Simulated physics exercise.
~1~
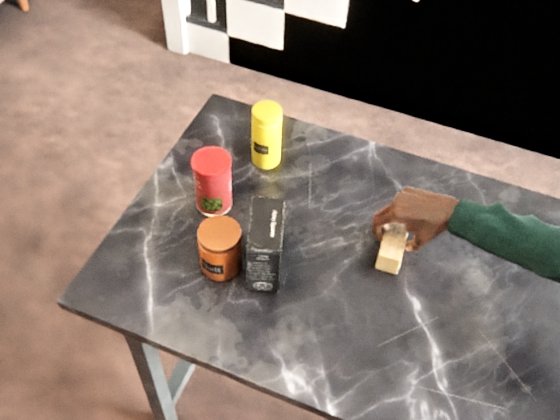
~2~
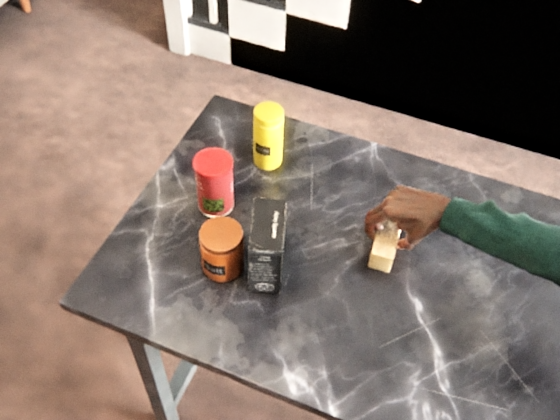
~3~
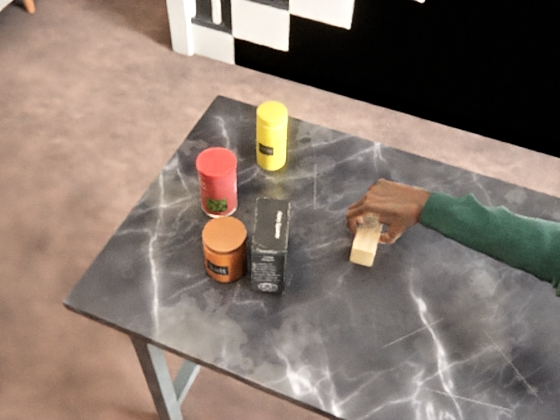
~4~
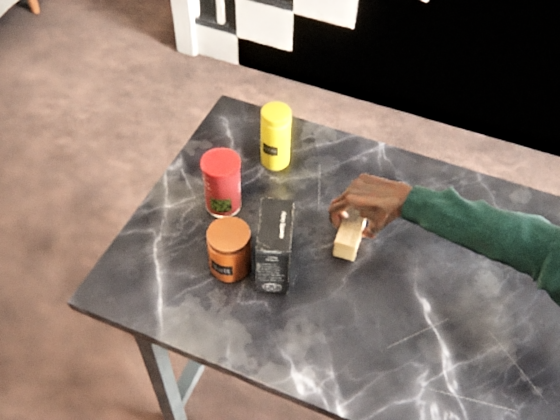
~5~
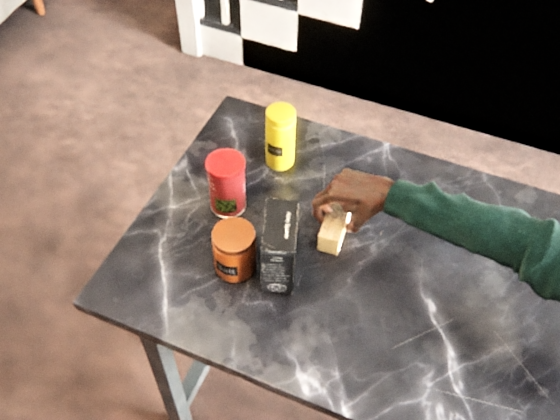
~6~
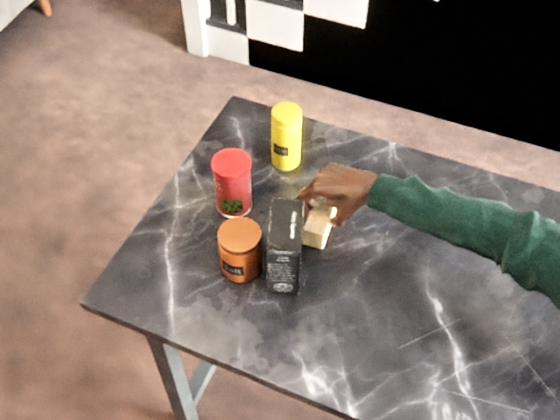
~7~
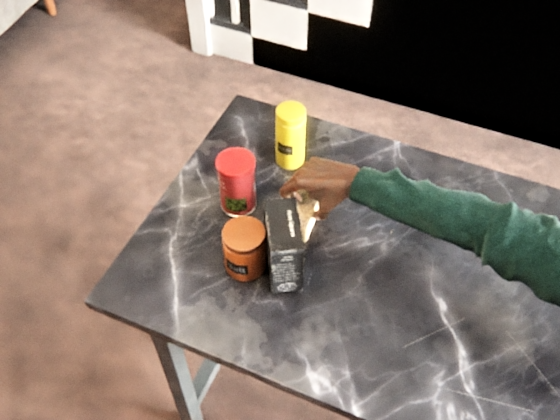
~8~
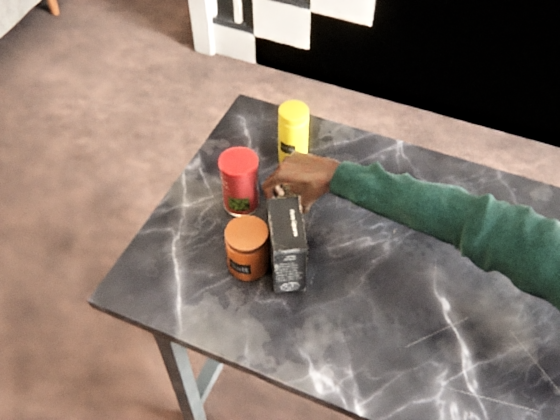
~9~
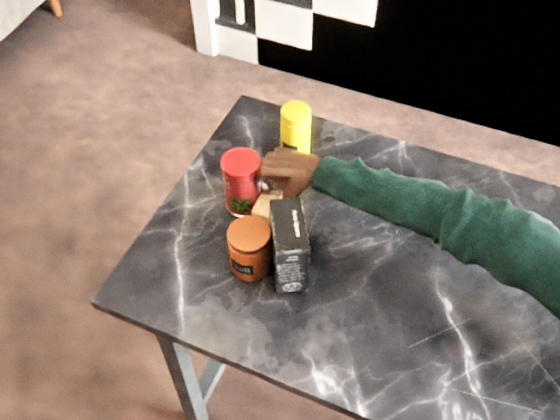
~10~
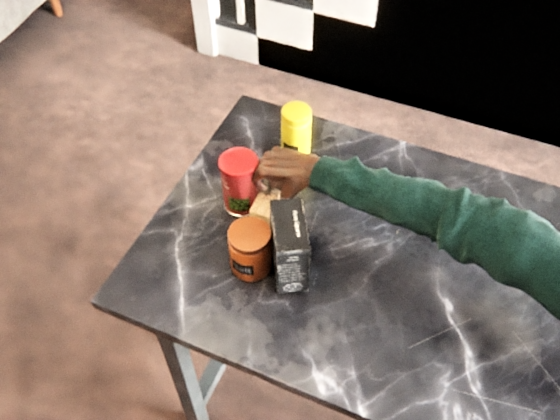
A hand slides a small block left behind the black packet, leaving all four items standing.
